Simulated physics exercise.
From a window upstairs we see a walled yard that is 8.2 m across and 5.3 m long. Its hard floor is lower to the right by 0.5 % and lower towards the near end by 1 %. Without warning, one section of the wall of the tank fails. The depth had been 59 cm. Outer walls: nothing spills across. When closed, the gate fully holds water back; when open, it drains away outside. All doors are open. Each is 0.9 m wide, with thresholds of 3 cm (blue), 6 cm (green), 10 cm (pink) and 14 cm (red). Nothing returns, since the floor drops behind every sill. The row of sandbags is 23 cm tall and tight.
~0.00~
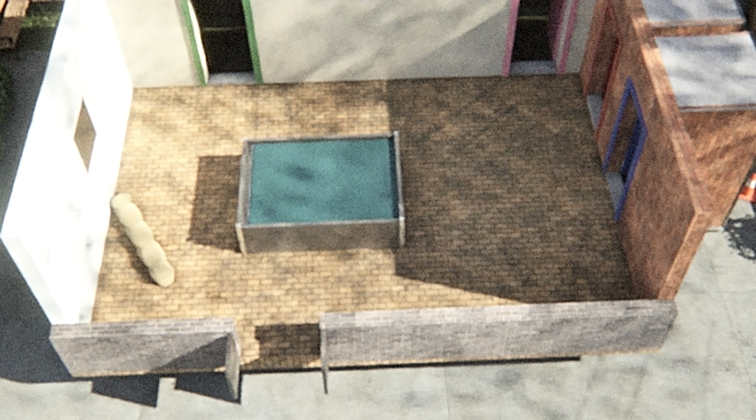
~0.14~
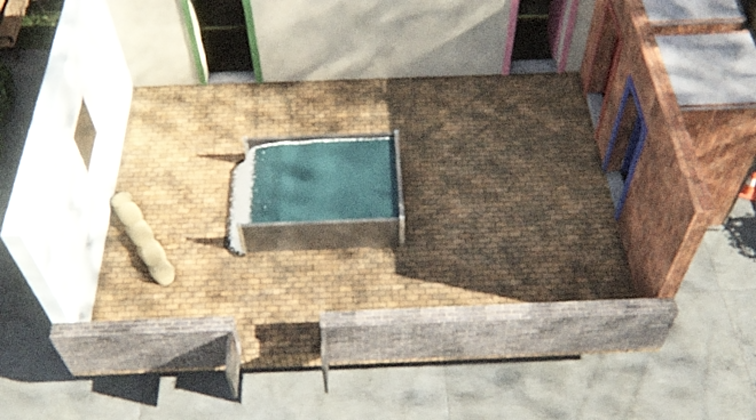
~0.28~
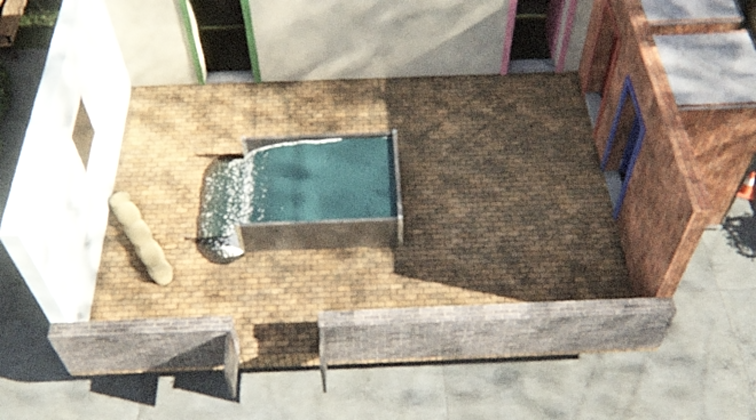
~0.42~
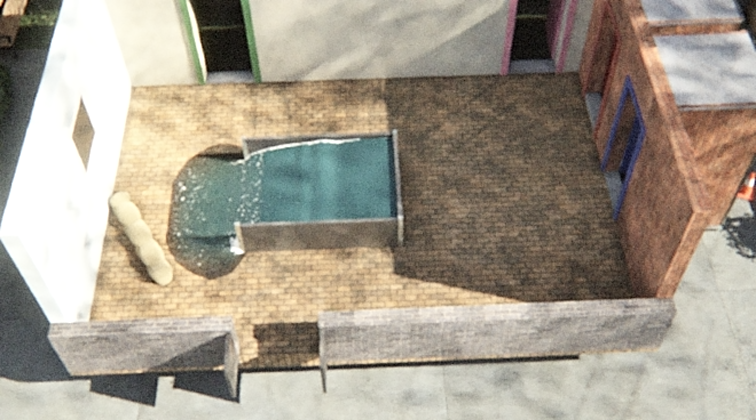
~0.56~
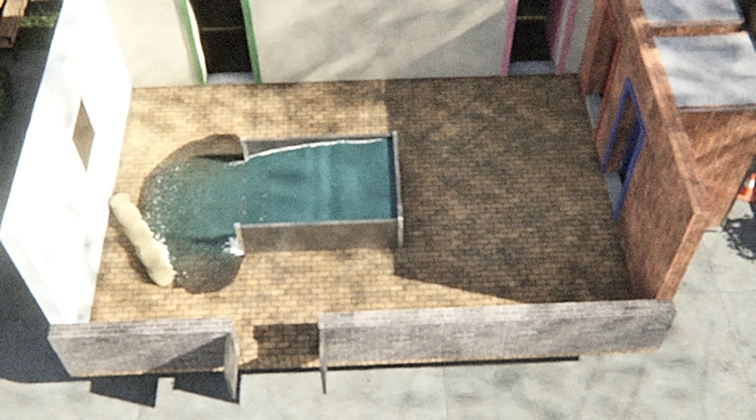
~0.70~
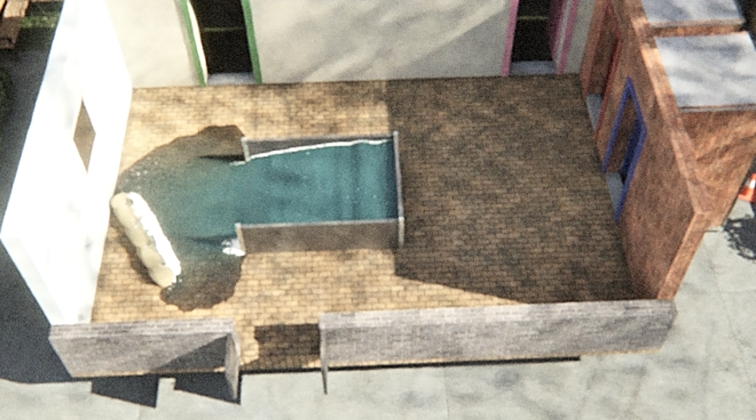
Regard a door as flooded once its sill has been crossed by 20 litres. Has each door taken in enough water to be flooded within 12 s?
In the end the blue door will most likely bust the limit; the green door will most likely bust the limit; the pink door will most likely respect the limit; the red door will most likely respect the limit.
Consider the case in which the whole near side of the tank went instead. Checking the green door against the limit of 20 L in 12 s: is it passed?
Then: Green short of it.
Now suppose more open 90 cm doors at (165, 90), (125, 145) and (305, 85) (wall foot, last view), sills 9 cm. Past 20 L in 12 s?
In turn: Beyond it, beyond it, short of it.
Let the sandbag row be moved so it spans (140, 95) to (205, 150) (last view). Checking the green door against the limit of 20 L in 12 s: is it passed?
Green: Within it.
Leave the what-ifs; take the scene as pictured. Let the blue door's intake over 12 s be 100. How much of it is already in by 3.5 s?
Around 0 percent.
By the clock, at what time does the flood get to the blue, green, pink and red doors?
Times: Blue 6.0 seconds, green 2.4 seconds, pink 5.0 seconds, red 5.5 seconds.
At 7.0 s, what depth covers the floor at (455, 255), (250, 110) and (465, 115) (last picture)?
I'd read it as roughly 1, 8 and 4 cm, in that order.
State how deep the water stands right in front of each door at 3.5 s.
Door by door in cm, blue shows 0, green shows 13, pink shows 0, red shows 0.
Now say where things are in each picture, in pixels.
The first frame shows the tank at (321, 182) is whole and still, 59 cm deep.
In the second frame, the front is at a hidden place, 0.9 m from the gap at (248, 200); 0.3 m2 of floor is under water; 59 cm left at the back of the tank.
In the third frame, water pours out at (247, 200) and has run 1.1 m, to (221, 160); typically 10 cm deep outside, 59 cm at the tank's back.
In the fourth frame, water pours out at (247, 201) and has run 1.4 m, to (189, 265); typically 8 cm deep outside, 59 cm at the tank's back.
In the fifth frame, the front is at (152, 178), 1.8 m from the gap at (247, 202); 3.7 m2 of floor is under water; 59 cm left at the back of the tank.
In the sixth frame, the front is at (116, 185), 2.3 m from the gap at (248, 203); 4.6 m2 of floor is under water; 56 cm left at the back of the tank.
After 1.4 s water covers 20 % of the floor and is deepest (37 cm) near (143, 219); blue door not reached, green door not reached, pink door not reached, red door not reached.
After 2.2 s water covers 25 % of the floor and is deepest (44 cm) near (132, 92); blue door not reached, green door not reached, pink door not reached, red door not reached.
After 3.5 s water covers 40 % of the floor and is deepest (32 cm) near (130, 107); blue door not reached, green door 13 cm at the sill, 8 L in, pink door not reached, red door not reached.
After 7.0 s water covers 90 % of the floor and is deepest (14 cm) near (589, 121); blue door 7 cm at the sill, 6 L in, green door 8 cm at the sill, 59 L in, pink door 2 cm at the sill, 0 L in, red door 14 cm at the sill, 0 L in.
After 12.0 s water covers 95 % of the floor and is deepest (13 cm) near (642, 328); blue door 5 cm at the sill, 39 L in, green door 2 cm at the sill, 61 L in, pink door 5 cm at the sill, 0 L in, red door 6 cm at the sill, 0 L in.
